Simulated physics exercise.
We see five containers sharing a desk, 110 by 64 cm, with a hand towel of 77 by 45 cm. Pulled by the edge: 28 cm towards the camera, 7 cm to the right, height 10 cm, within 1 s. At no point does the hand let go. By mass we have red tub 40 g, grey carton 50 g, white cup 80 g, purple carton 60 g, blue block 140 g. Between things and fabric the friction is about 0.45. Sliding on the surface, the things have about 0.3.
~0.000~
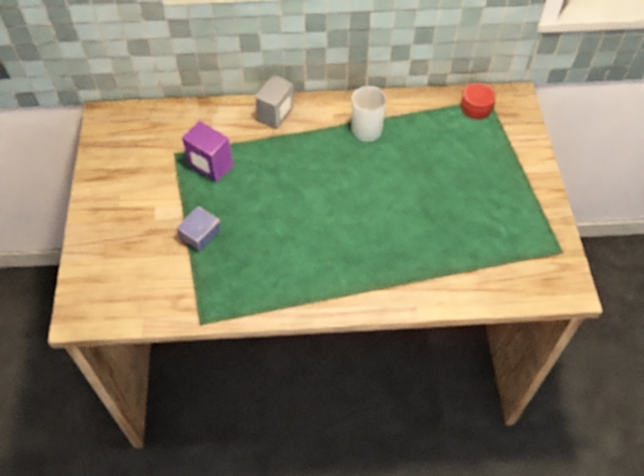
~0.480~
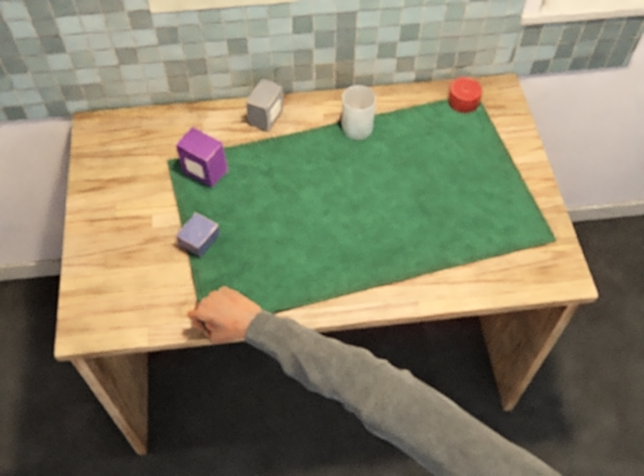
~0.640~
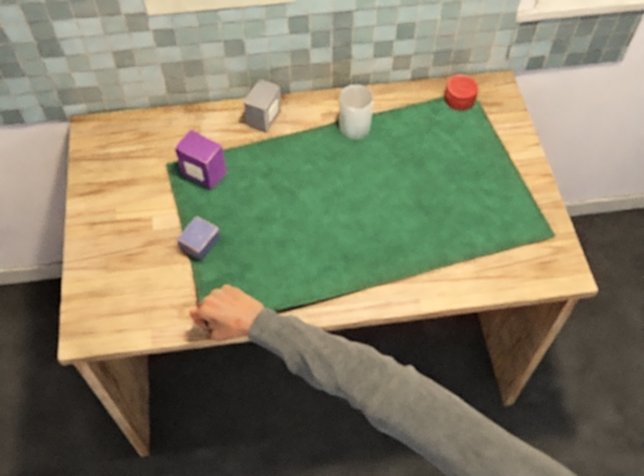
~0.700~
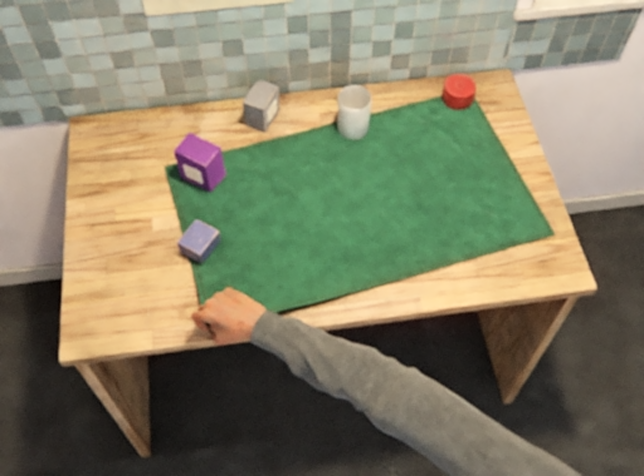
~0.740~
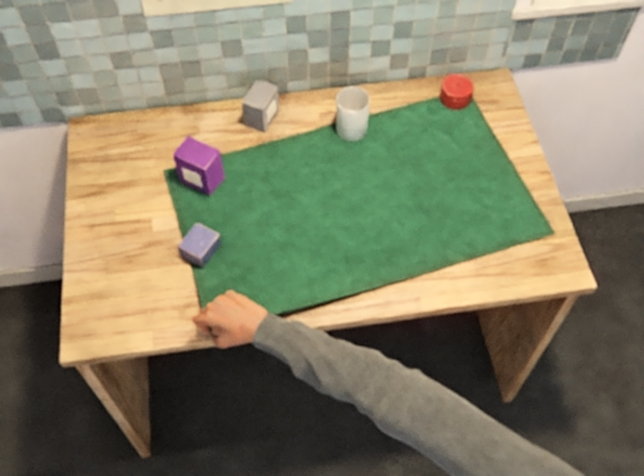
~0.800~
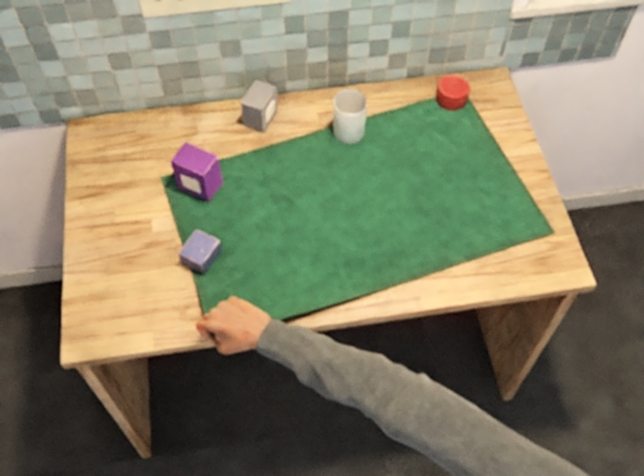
A hand grips the green towel's near edge and shifts it slightly, boxes moving along.
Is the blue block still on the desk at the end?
My guess is it ends up off the surface.
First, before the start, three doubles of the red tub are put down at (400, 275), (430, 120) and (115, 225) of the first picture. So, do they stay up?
Respectively, the copies end as follows: Gone from the top, still in place, still in place.
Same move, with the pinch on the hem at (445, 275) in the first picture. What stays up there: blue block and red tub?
Afterwards blue block is still on top and red tub comes off.
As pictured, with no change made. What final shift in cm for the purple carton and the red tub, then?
Well, the purple carton ends up over the edge, and the red tub moves 25 cm.
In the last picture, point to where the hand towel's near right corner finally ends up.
In the final picture you'd find it somewhere near (560, 272).
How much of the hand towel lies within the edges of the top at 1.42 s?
About 70 per cent.
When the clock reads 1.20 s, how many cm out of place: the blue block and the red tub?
Blue block 20 cm, red tub 10 cm.
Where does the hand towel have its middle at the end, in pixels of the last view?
Close to (353, 302) in pixels.
At 1.0 s, 95 % of the hand towel is still over the top; blue block 11 cm off its start, purple carton 11 cm off its start, white cup 7 cm off its start.
At 1.2 s, 85 % of the hand towel is still over the top; blue block 21 cm off its start, purple carton 21 cm off its start, white cup 14 cm off its start.
At 1.4 s, 70 % of the hand towel is still over the top; blue block 31 cm off its start at (228, 378), purple carton 33 cm off its start at (190, 281), white cup 23 cm off its start at (325, 174).
At 1.6 s, 60 % of the hand towel is still over the top; blue block over the edge, purple carton 44 cm off its start, white cup 29 cm off its start.
At 3.2 s, 60 % of the hand towel is still over the top; blue block over the edge, purple carton over the edge, white cup 29 cm off its start at (317, 196), red tub 24 cm off its start at (408, 145).
